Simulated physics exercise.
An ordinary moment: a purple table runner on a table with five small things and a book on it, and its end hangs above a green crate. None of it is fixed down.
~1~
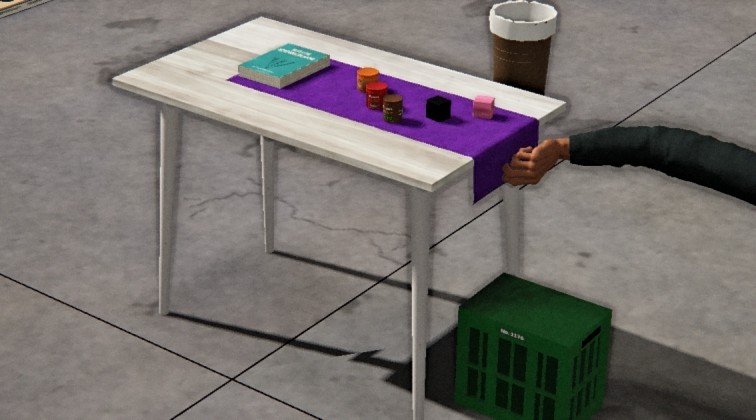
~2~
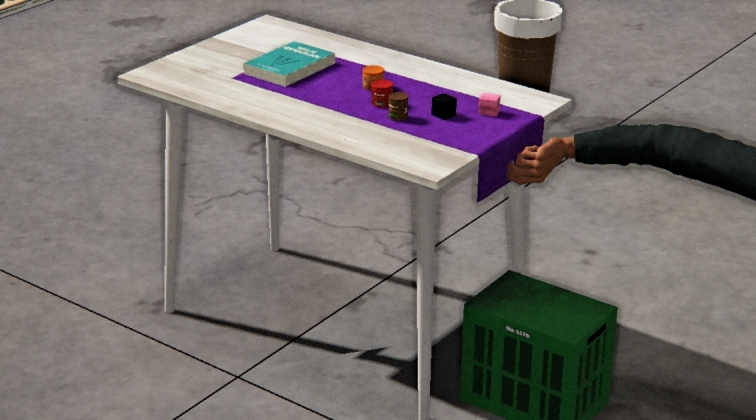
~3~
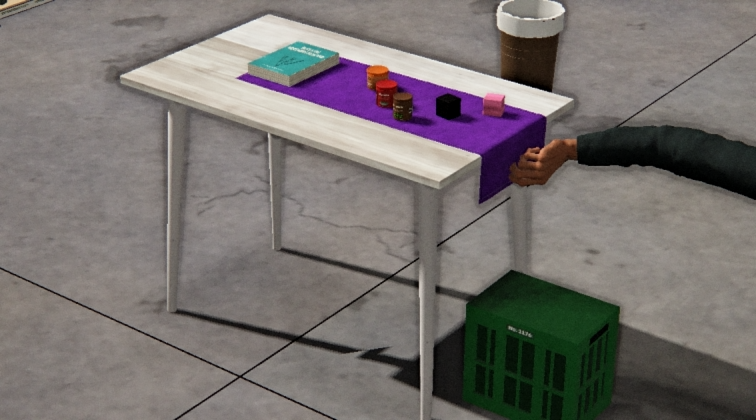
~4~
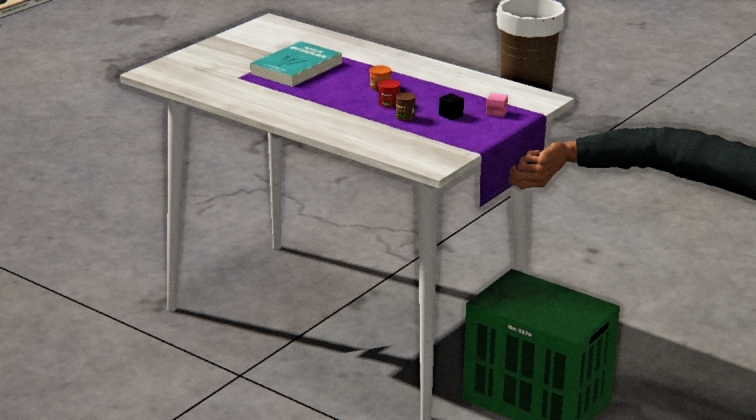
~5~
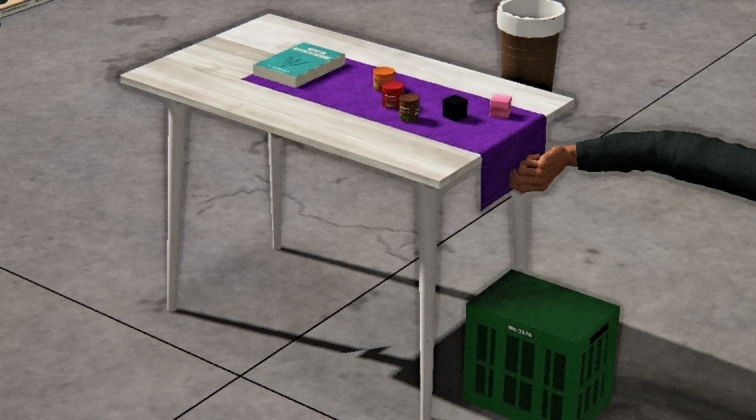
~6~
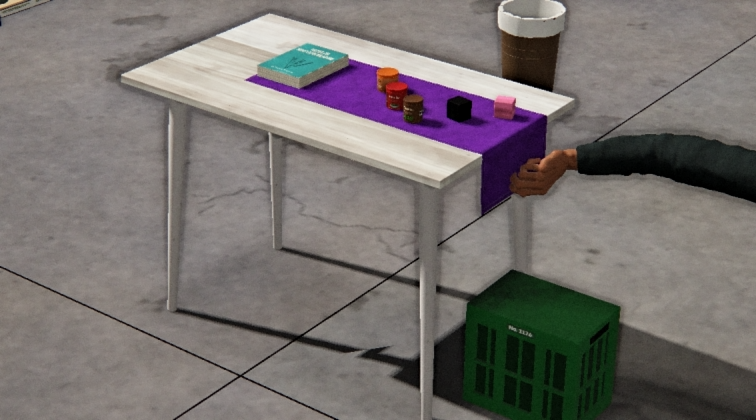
A hand slowly pulled the hanging end of a purple runner down a little at the right of a white table, and the book, three small pots and two cubes slid slightly right with it.
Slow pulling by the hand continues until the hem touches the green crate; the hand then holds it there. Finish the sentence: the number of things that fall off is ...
... three.
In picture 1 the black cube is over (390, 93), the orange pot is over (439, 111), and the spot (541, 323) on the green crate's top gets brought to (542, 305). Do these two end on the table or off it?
Outcome for the black cube: It stays. Outcome for the orange pot: It is lost.
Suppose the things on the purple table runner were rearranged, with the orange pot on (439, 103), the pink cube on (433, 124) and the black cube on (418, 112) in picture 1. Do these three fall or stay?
Of these three, the orange pot takes a tumble, the pink cube takes a tumble, the black cube takes a tumble.
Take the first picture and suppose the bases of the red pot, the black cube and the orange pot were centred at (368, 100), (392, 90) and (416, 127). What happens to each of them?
As for the red pot, it stays where it is; the black cube stays where it is; the orange pot tips off.
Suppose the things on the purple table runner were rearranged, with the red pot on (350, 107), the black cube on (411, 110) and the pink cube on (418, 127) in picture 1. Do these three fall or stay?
Looking at each one, the red pot remains in position, the black cube drops away and the pink cube drops away.
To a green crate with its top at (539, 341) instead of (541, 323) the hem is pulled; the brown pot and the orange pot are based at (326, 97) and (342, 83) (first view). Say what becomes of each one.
The brown pot holds on; the orange pot survives.
A little later, hem near (512, 250); pink cube gone.
Next, hem on the crate; pink cube, black cube and brown pot gone.
When it is over, hem on the crate; pink cube, black cube and brown pot gone. Over the edge go three.
